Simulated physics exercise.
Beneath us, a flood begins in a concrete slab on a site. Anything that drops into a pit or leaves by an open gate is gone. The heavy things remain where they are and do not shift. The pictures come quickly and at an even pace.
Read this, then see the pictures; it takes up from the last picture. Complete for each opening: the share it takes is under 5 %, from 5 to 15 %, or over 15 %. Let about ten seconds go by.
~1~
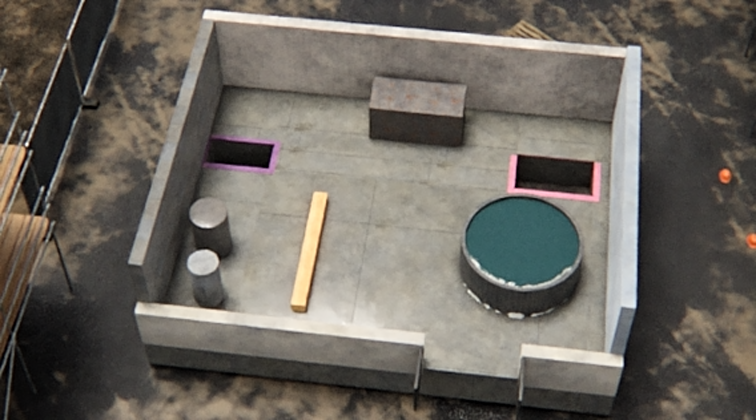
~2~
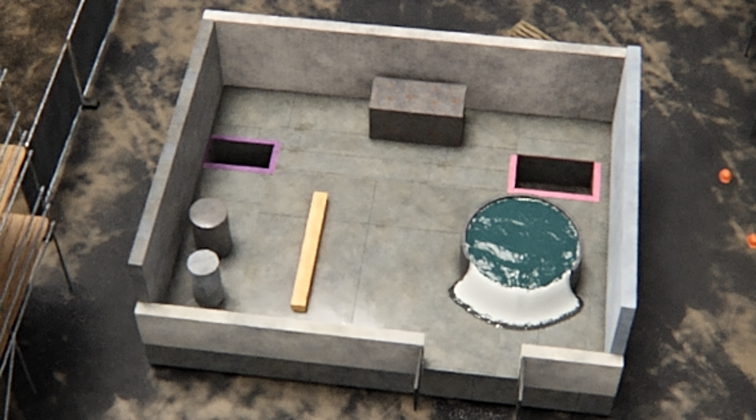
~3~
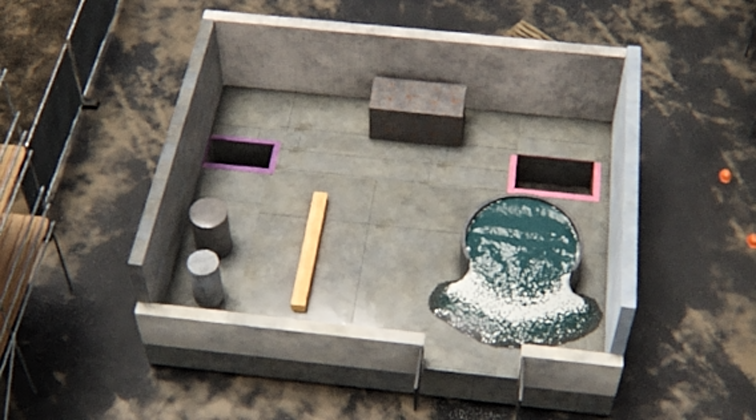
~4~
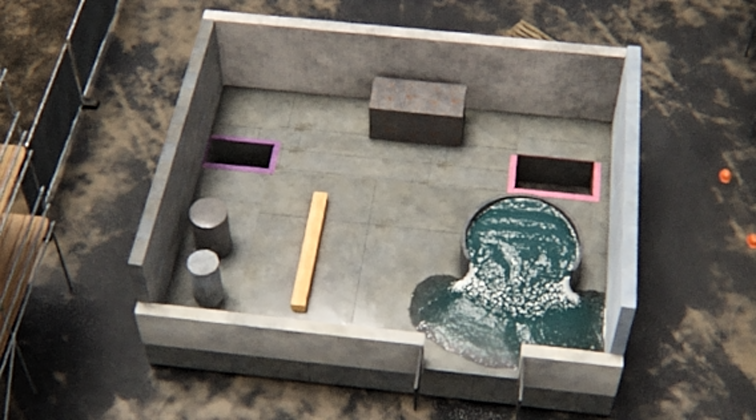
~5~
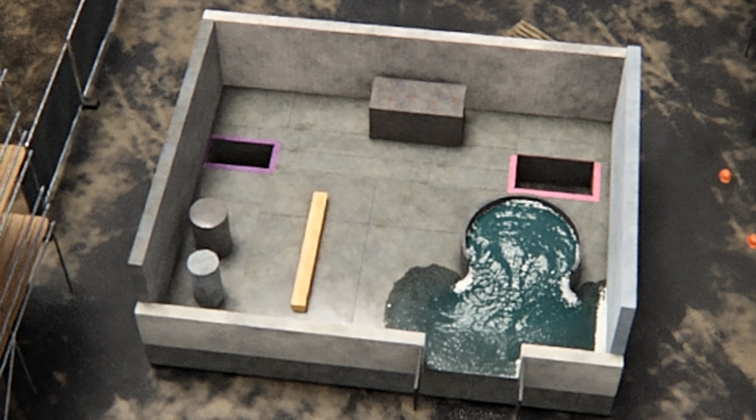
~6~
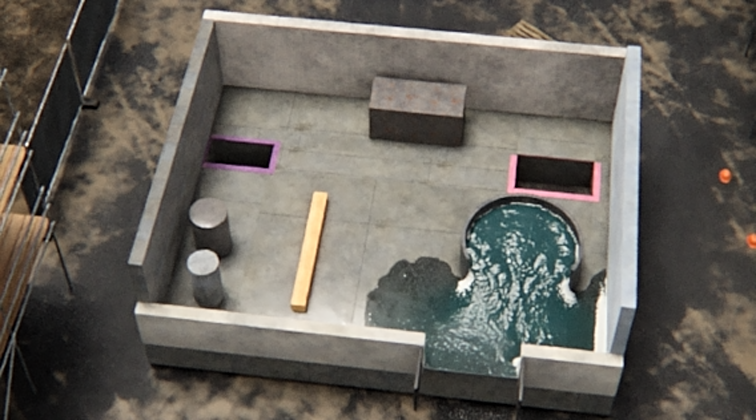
The share the gate takes is over 15 %; the share the pink pit takes is from 5 to 15 %; the share the purple pit takes is under 5 %.
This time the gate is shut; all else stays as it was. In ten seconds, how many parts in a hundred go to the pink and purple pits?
I'd put pink at 15 per cent and purple at 8 per cent.
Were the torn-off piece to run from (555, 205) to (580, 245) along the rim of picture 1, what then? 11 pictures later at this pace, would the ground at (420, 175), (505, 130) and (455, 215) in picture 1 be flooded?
First point spared, second point swamped, third point spared.
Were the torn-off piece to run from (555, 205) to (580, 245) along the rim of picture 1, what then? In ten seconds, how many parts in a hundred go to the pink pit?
Per cent: Pink 55.
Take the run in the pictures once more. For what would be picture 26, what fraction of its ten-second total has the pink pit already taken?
Share by then: 30 in a hundred.
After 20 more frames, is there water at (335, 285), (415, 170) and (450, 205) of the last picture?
First swamped, then spared, then spared.
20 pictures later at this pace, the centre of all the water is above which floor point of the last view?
Close to (476, 303).
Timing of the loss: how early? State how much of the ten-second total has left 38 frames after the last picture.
Some 85 per cent.
A moment on, water covers 20 % of the floor; the gate 13 %, the pink pit 0 %, the purple pit 0 %.
Next, water covers 25 % of the floor; the gate 27 %, the pink pit 0 %, the purple pit 0 %.
Then, water covers 35 % of the floor; the gate 38 %, the pink pit 3 %, the purple pit 0 %.
Later, water covers 50 % of the floor; the gate 46 %, the pink pit 8 %, the purple pit 0 %.
In the end, water covers 60 % of the floor; the gate 52 %, the pink pit 10 %, the purple pit 2 %.
